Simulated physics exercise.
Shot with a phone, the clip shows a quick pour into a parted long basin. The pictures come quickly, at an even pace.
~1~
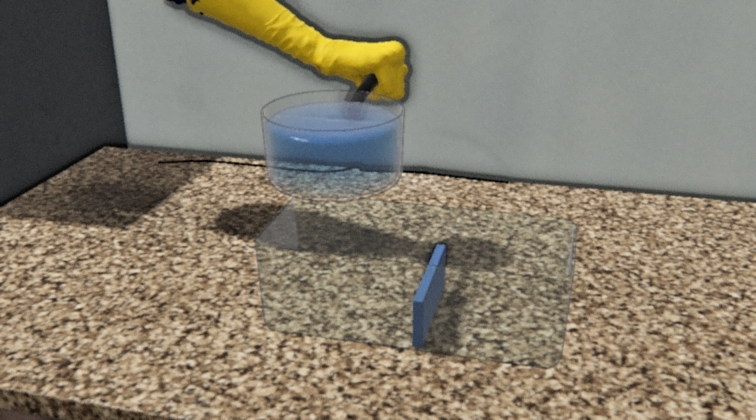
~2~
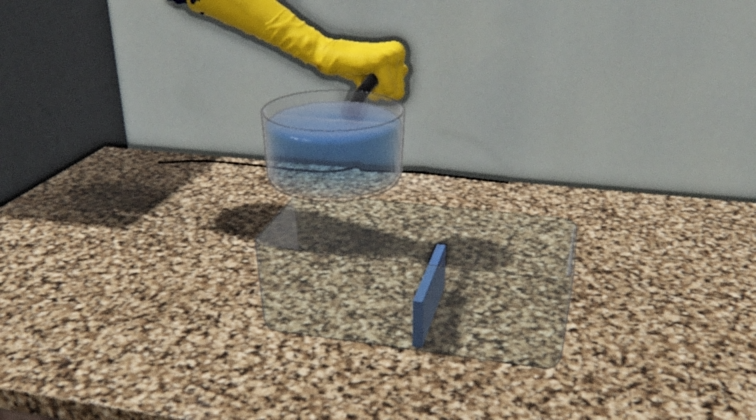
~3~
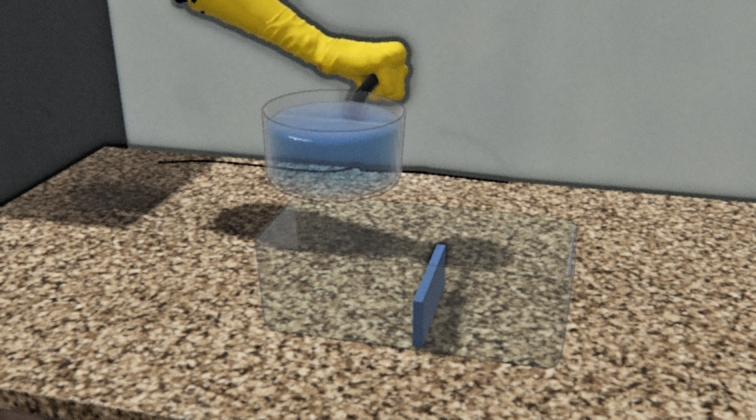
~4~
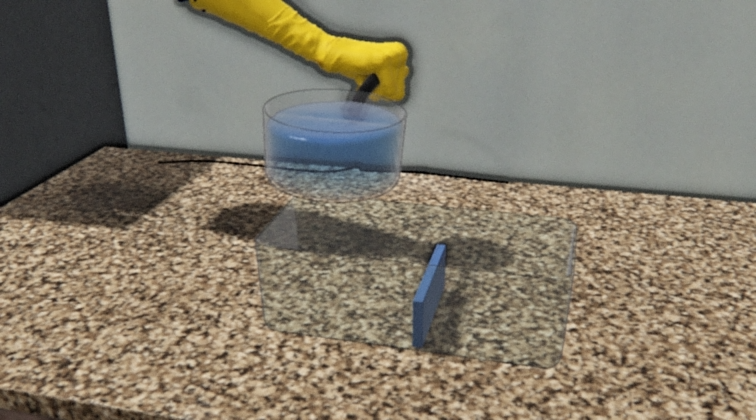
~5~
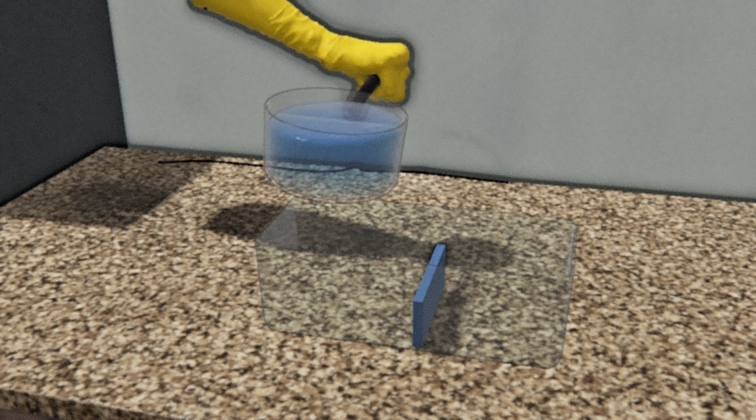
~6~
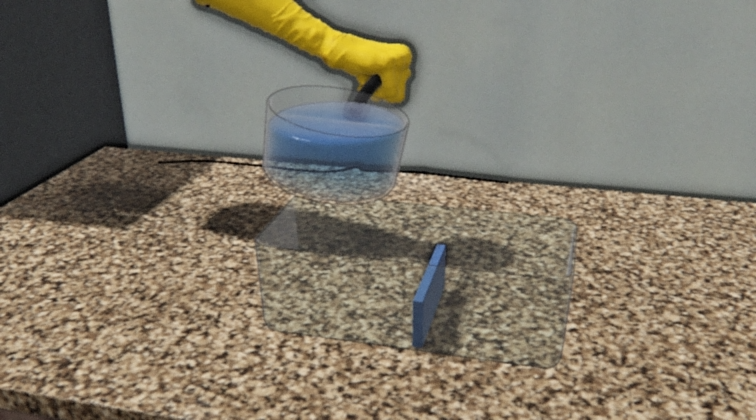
A yellow-gloved hand held a clear round container of blue liquid above a see-through box with a blue divider, keeping it nearly still before tilting it slightly to the right.
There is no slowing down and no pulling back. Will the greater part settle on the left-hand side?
I foresee the right area holding the largest share.
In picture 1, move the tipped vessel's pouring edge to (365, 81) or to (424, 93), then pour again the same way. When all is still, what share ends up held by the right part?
40 and 90 per cent.
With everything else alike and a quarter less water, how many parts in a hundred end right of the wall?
I'd put it at some 55 %.
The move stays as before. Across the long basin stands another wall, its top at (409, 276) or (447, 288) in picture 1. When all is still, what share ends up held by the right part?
First try: Roughly 85 per cent; second try: 50 per cent.
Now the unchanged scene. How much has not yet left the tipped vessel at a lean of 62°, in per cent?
Near 65 percent is still in there.
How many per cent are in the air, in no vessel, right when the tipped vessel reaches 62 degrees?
Estimated at 25 per cent or so.
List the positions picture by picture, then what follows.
The first picture shows tilt 0°; pouring edge (402, 116); surface from (271, 115) to (400, 124); the long basin's rim runs from (276, 218) to (574, 250); the wall's top is at (431, 272).
The second picture shows tilt 0°; pouring edge (402, 116); surface from (272, 114) to (401, 124).
The third picture shows tilt 2°; pouring edge (403, 118); surface from (273, 114) to (402, 124).
The fourth picture shows tilt 4°; pouring edge (404, 120); surface from (273, 113) to (402, 125).
The fifth picture shows tilt 6°; pouring edge (405, 124); surface from (274, 113) to (404, 126).
The sixth picture shows tilt 10°; pouring edge (406, 128); surface from (274, 113) to (405, 127).
A moment on, the tilt is 62° and 64 per cent is still to pour, 1 is left of the wall and 11 right of it.
Next, the tilt is 91° and 16 per cent is still to pour, 12 is left of the wall and 65 right of it.
Then the tilt is 94° and 4 per cent is still to pour, 27 is left of the wall and 68 right of it.
Later the tilt is 94° and 1 per cent is still to pour, 31 is left of the wall and 68 right of it.
At rest 32 per cent lies left of the wall, 68 right of it and 0 outside.
